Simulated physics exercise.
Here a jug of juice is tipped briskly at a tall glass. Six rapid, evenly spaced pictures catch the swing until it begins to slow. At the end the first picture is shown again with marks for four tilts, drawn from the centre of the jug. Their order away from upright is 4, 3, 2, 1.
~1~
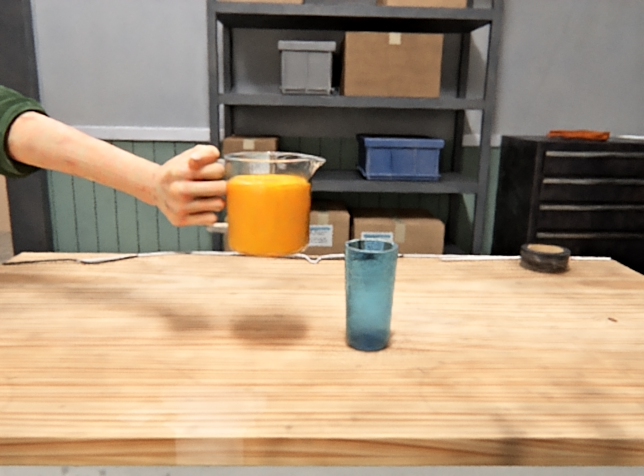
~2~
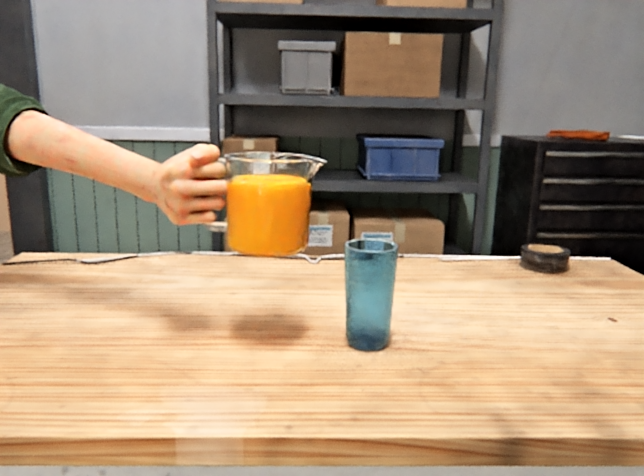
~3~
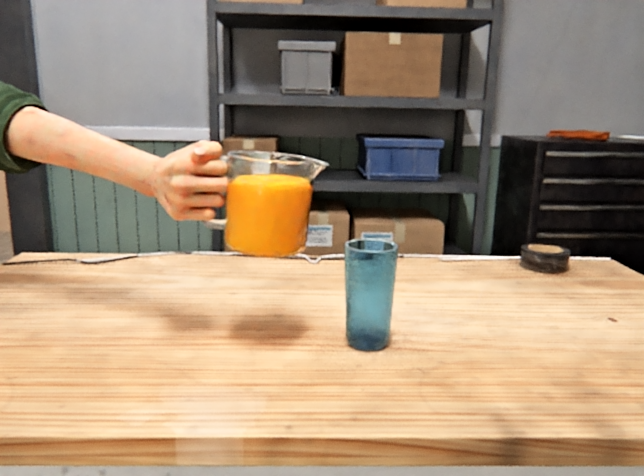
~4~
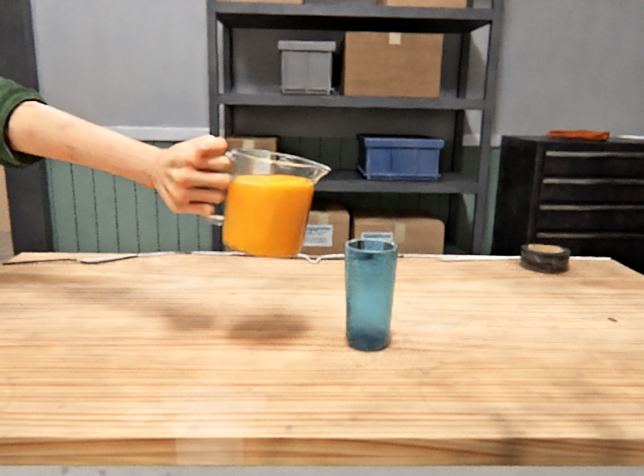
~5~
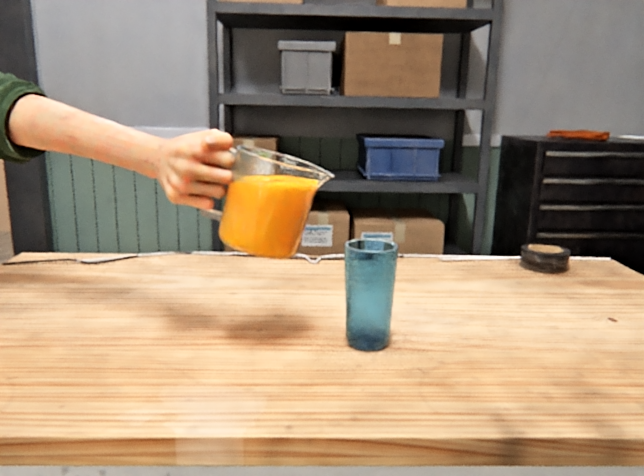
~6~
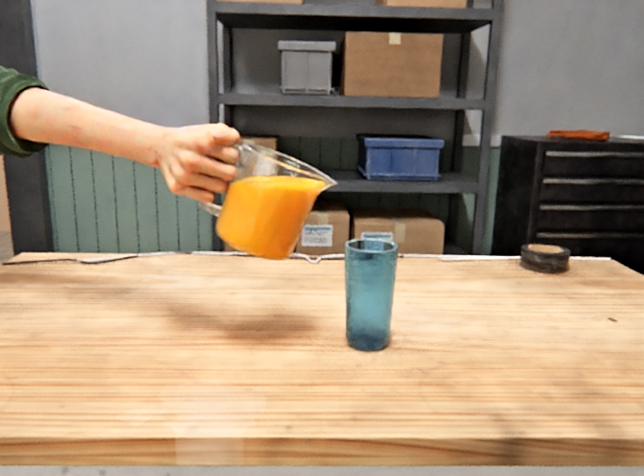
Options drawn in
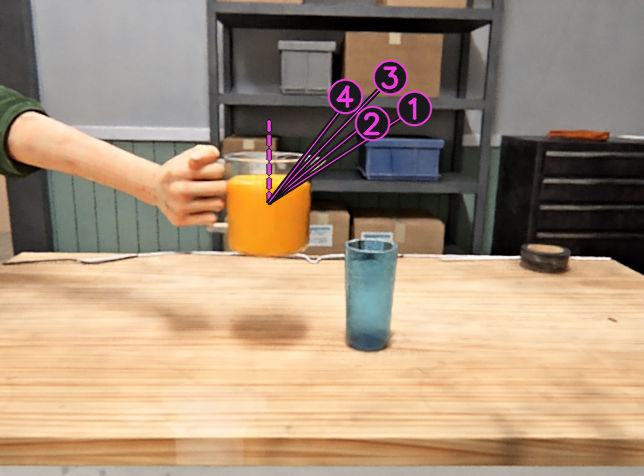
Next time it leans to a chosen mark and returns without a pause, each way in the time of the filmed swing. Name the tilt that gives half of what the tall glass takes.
The answer is mark 2.
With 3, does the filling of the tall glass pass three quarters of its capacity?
No.
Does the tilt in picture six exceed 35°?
No.
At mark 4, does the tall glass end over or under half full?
Under.
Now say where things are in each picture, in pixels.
In the first frame, upright, lip at (325, 160); rim of the tall glass round (371, 244); nothing has left yet.
In the second frame, upright, lip at (325, 161); nothing has left yet.
In the third frame, tipped about 4°, lip at (327, 164); nothing has left yet.
In the fourth frame, tipped about 9°, lip at (330, 169); nothing has left yet.
In the fifth frame, tipped about 15°, lip at (333, 176); nothing has left yet.
In the sixth frame, tipped about 21°, lip at (336, 183); nothing has left yet.
On the marked copy, 1 at (400, 118); 2 at (356, 131); 3 at (379, 89); 4 at (338, 112).
For mark 1, the tall glass ends with about 70 % of what it can hold.
For mark 2, the tall glass ends with about 51 % of what it can hold.
For mark 3, the tall glass ends with about 33 % of what it can hold.
For mark 4, the tall glass ends with about 19 % of what it can hold.
